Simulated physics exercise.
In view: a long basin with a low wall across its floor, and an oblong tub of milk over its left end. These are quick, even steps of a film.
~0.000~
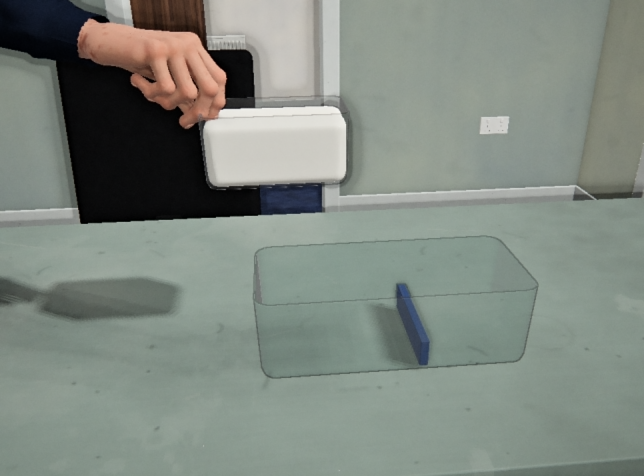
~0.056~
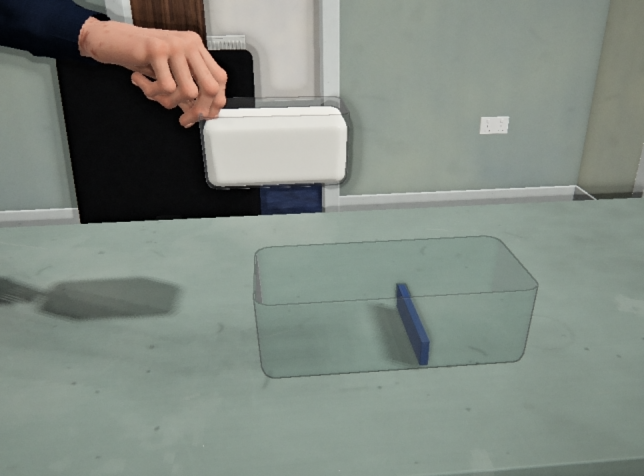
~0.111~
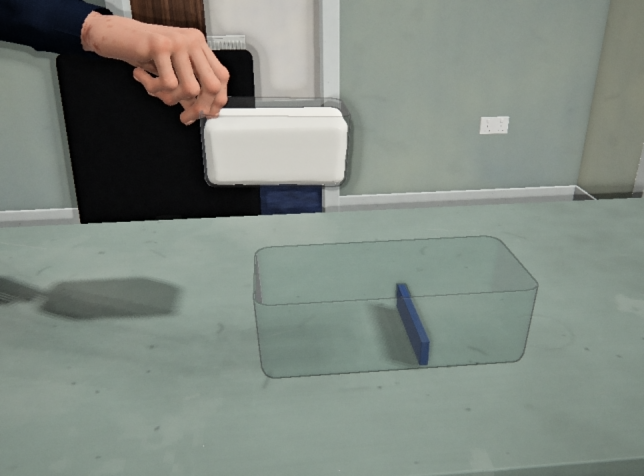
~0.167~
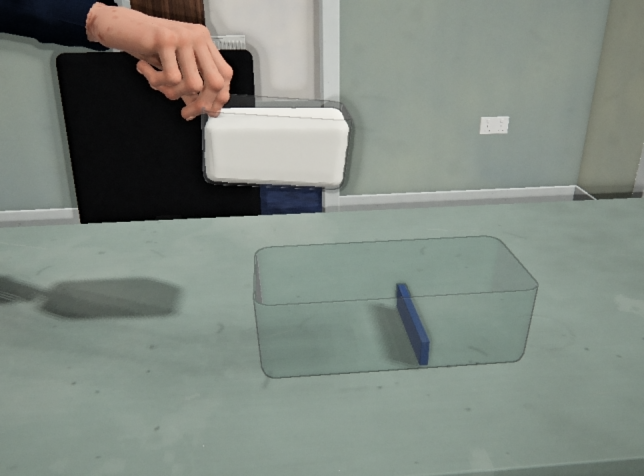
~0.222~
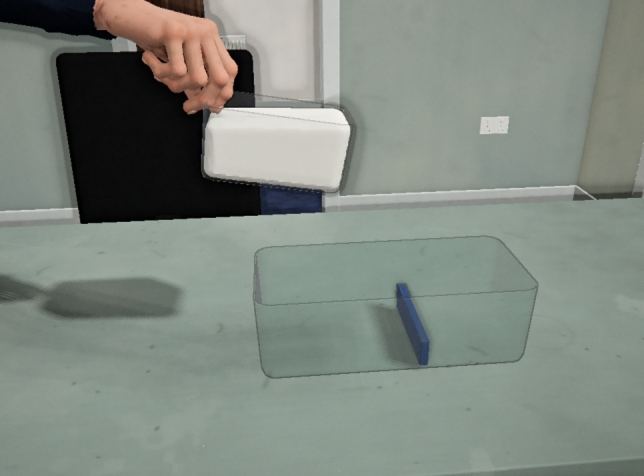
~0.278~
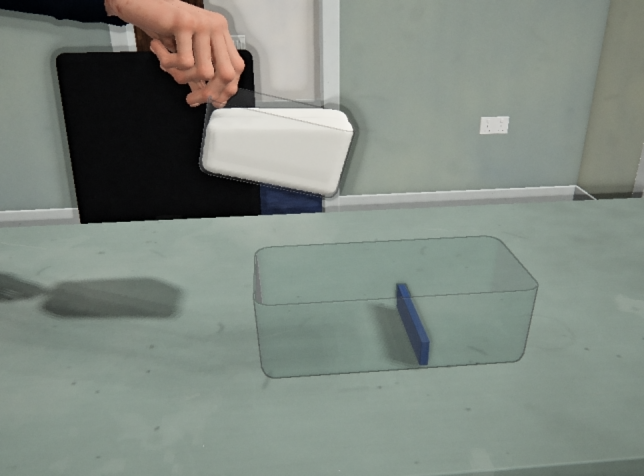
Above a pale green counter, a hand held a white tub near the left end of a clear basin with a low blue wall inside, then gradually tilted the tub slightly down to the right.
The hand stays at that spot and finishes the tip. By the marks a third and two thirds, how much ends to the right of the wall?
In the end from a third to two thirds is right of the wall.
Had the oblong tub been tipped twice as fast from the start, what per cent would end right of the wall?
Near 25 %.
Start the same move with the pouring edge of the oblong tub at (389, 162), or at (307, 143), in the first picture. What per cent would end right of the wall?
Roughly 60 per cent, and 15 per cent.
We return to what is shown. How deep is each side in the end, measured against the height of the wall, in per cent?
Near 40 on the left, 70 on the right.
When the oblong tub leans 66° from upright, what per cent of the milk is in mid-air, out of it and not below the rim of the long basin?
It comes to 40 per cent or so.
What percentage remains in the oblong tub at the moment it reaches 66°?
Some 45 per cent.
By 0.68 s the tilt is 66° and 47 per cent is still to pour, 5 is left of the wall and 9 right of it.
By 0.96 s the tilt is 94° and 12 per cent is still to pour, 29 is left of the wall and 48 right of it.
By 1.27 s the tilt is 98° and 2 per cent is still to pour, 43 is left of the wall and 48 right of it.
By 1.60 s the tilt is 98° and 0 per cent is still to pour, 47 is left of the wall and 48 right of it.
At rest 48 per cent lies left of the wall, 48 right of it and 4 outside.
